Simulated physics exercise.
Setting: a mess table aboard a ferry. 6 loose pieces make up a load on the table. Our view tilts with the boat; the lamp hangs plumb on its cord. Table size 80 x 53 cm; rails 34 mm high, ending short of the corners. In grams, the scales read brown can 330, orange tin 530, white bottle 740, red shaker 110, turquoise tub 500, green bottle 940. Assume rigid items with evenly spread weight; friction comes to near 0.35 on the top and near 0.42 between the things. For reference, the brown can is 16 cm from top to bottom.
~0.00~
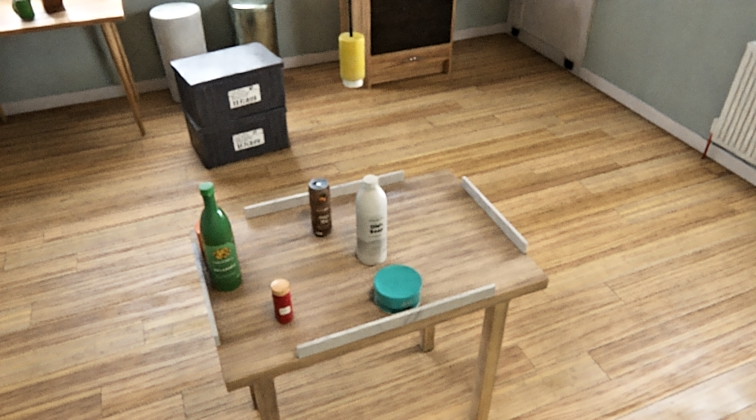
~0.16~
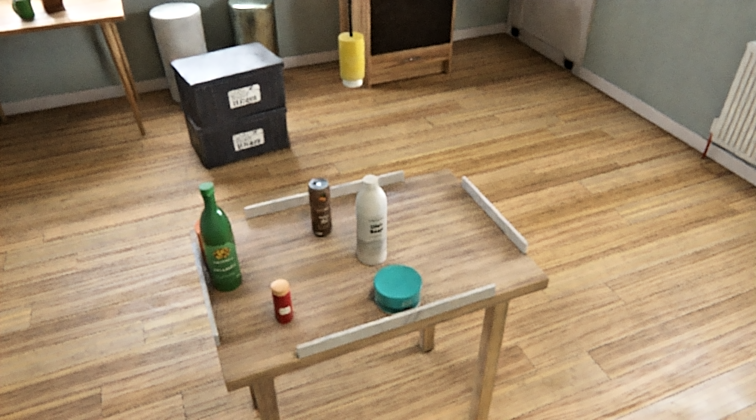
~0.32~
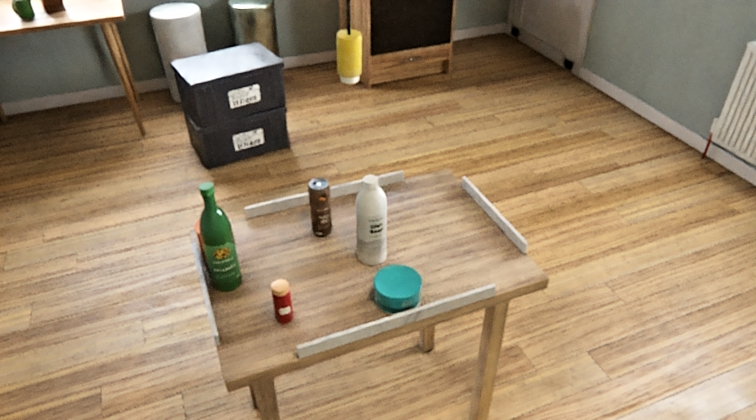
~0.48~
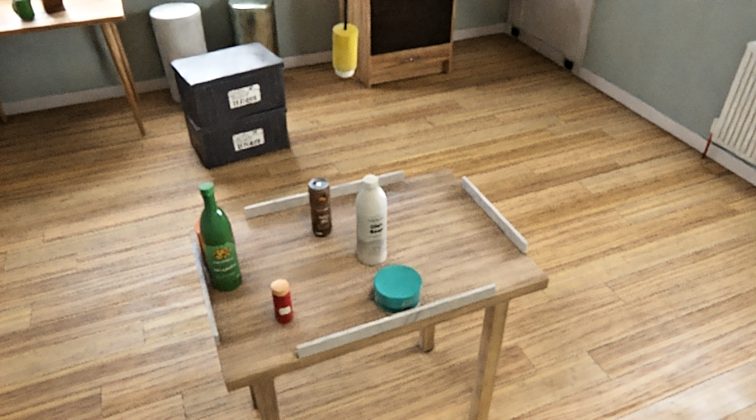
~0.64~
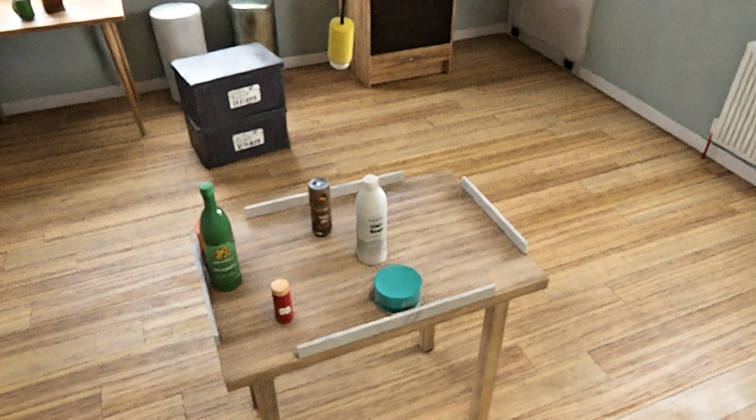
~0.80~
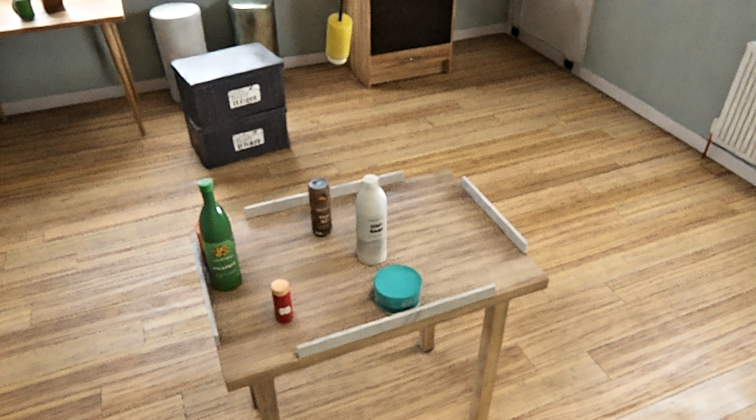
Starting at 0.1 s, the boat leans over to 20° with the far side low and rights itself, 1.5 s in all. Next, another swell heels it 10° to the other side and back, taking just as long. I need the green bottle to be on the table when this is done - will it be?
Yes, you are fine.
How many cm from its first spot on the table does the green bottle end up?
I'd say about 22 cm between start and finish.
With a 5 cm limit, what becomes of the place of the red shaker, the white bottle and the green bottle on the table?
Red shaker: Remains in place; white bottle: Remains in place; green bottle: Is displaced.
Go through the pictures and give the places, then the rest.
In the first picture, boat level; green bottle (218, 237); brown can (321, 208).
In the second picture, boat level; white bottle (371, 220); red shaker (282, 302).
In the third picture, boat heeled 4°, far side down; turquoise tub (398, 290); brown can (321, 208).
In the fourth picture, boat heeled 10°, far side down; white bottle (371, 220).
In the fifth picture, boat heeled 16°, far side down; red shaker (282, 302); turquoise tub (398, 290).
In the sixth picture, boat heeled 20°, far side down; green bottle (217, 235); brown can (321, 208).
After 1.10 s, boat heeled 15°, far side down; green bottle 34° off its base near (212, 218); brown can 12° off its base; orange tin moved 3 cm.
After 1.30 s, boat heeled 7°, far side down; green bottle 54° off its base near (213, 213); brown can 51° off its base; orange tin moved 12 cm.
After 2.10 s, boat heeled 8°, near side down; green bottle on its side near (236, 224); brown can 73° off its base; orange tin moved 13 cm.
In the end (5.0 s), toppled on the table, brown can and green bottle; not toppled but over 5 cm from the start, orange tin; the other 3 under 5 cm from the start. In the last view, green bottle near (236, 224).
